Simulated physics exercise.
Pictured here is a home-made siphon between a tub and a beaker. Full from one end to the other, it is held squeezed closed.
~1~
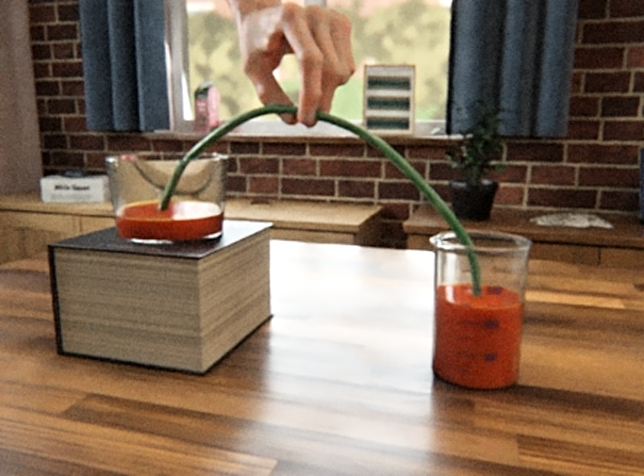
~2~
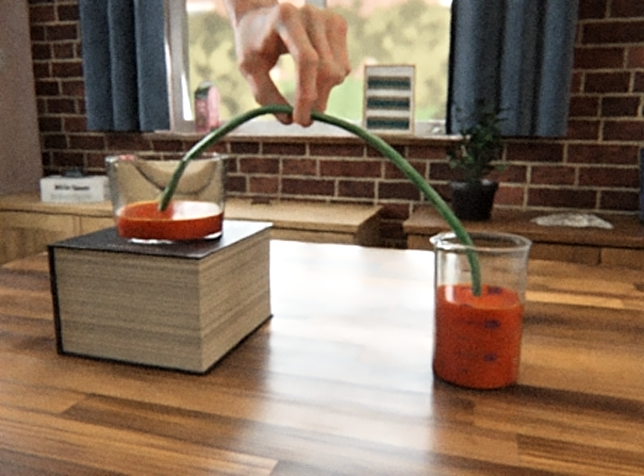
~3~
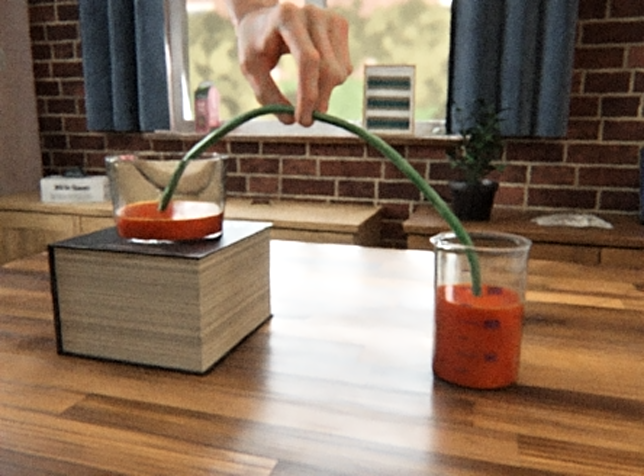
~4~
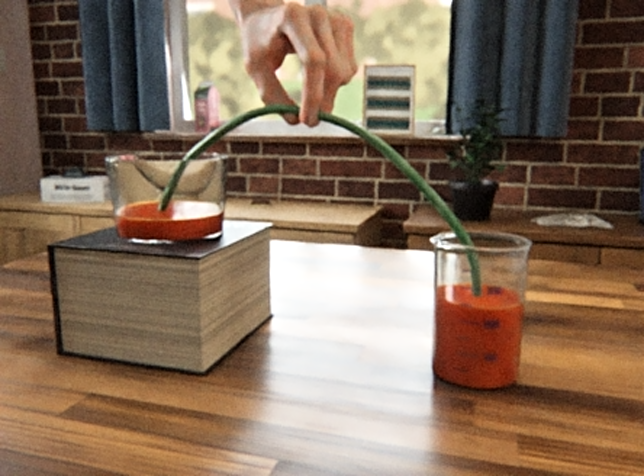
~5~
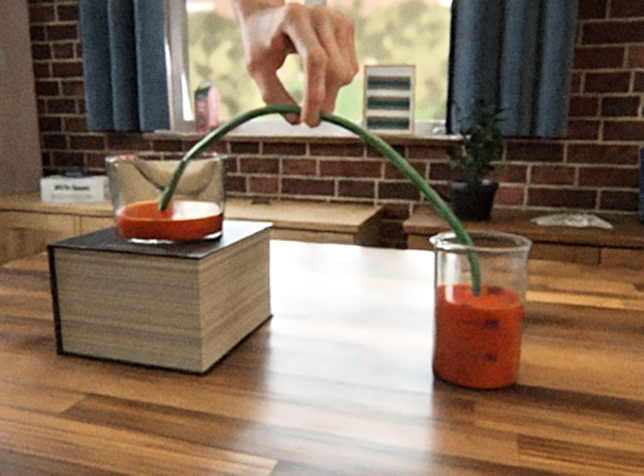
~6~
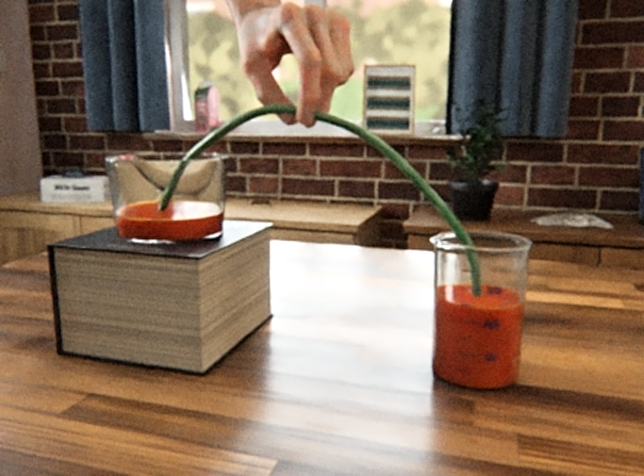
A hand barely shifts while pinching a green hose between two containers of still red liquid.
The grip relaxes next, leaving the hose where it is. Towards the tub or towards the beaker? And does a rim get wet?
Flow goes rightward, and the filling side is big enough.
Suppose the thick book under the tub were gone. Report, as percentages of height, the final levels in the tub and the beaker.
In the order asked, around 45 and then 30 per cent.
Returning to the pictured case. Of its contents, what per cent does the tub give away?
20 %, by my reckoning.
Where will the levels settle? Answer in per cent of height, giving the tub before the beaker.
20 and 65 per cent, in that order.
A moment on, the tub is about a quarter full; the beaker is about two thirds full.
When it is over, the tub is about a quarter full; the beaker is about two thirds full.
